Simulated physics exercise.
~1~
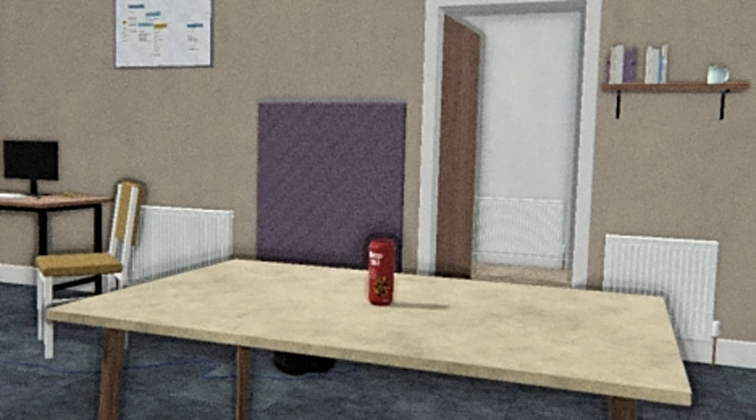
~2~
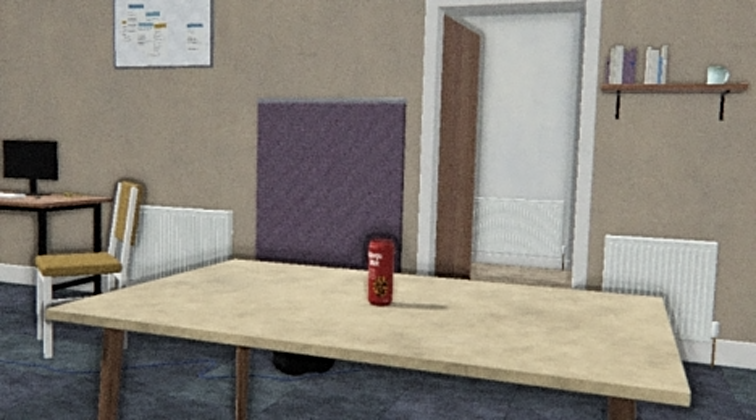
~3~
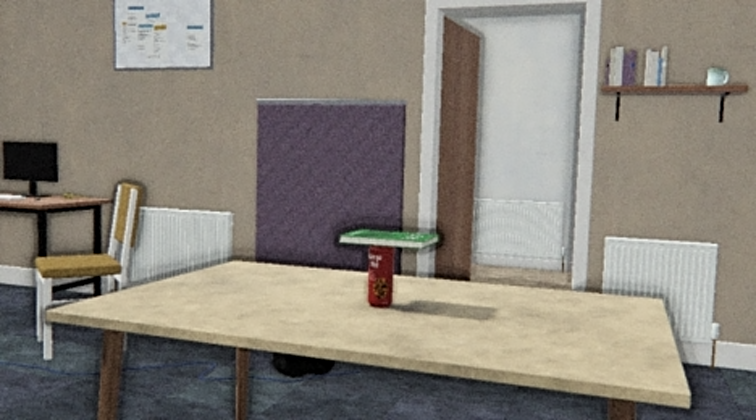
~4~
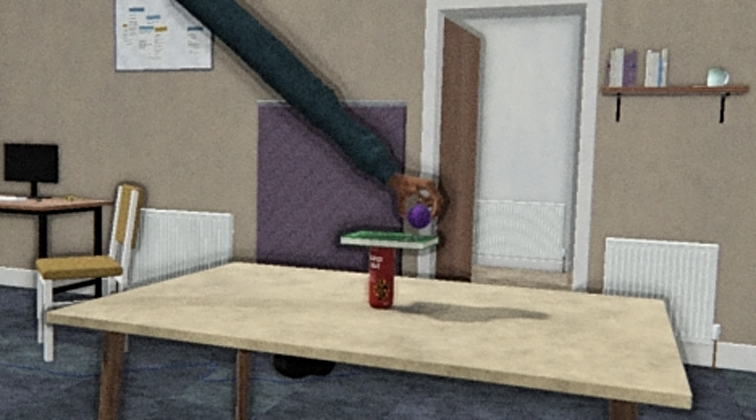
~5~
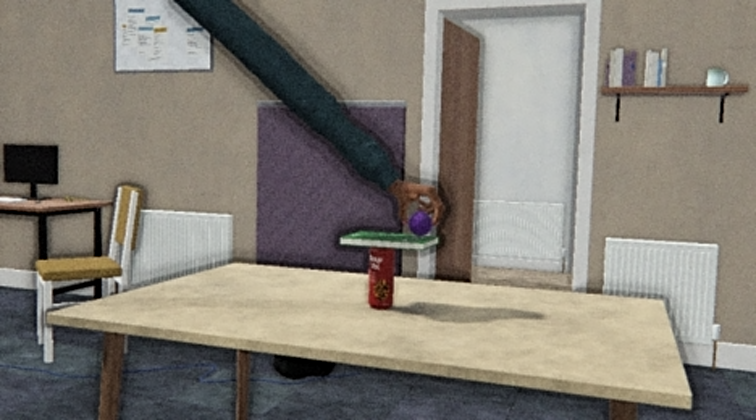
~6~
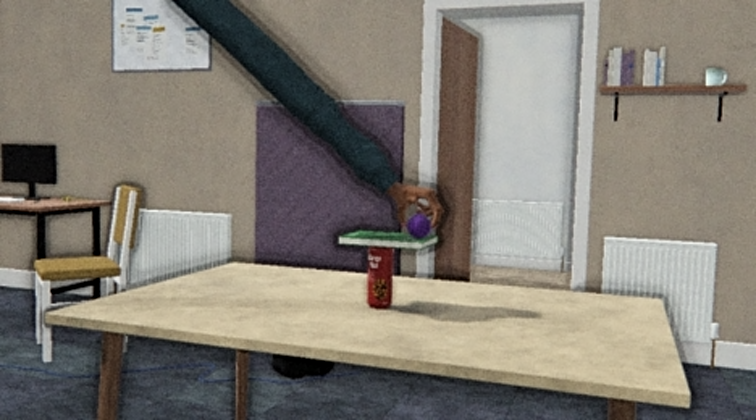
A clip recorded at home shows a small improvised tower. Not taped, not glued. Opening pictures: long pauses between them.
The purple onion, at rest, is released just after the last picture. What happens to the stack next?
The stack tumbles over.
Then, 0.50 s past the last view, purple onion and green book now fallen.
Then, 0.60 s past the last view, things are still on the move.
Finally, fallen, purple onion and green book; red can still in place. The stack comes apart.
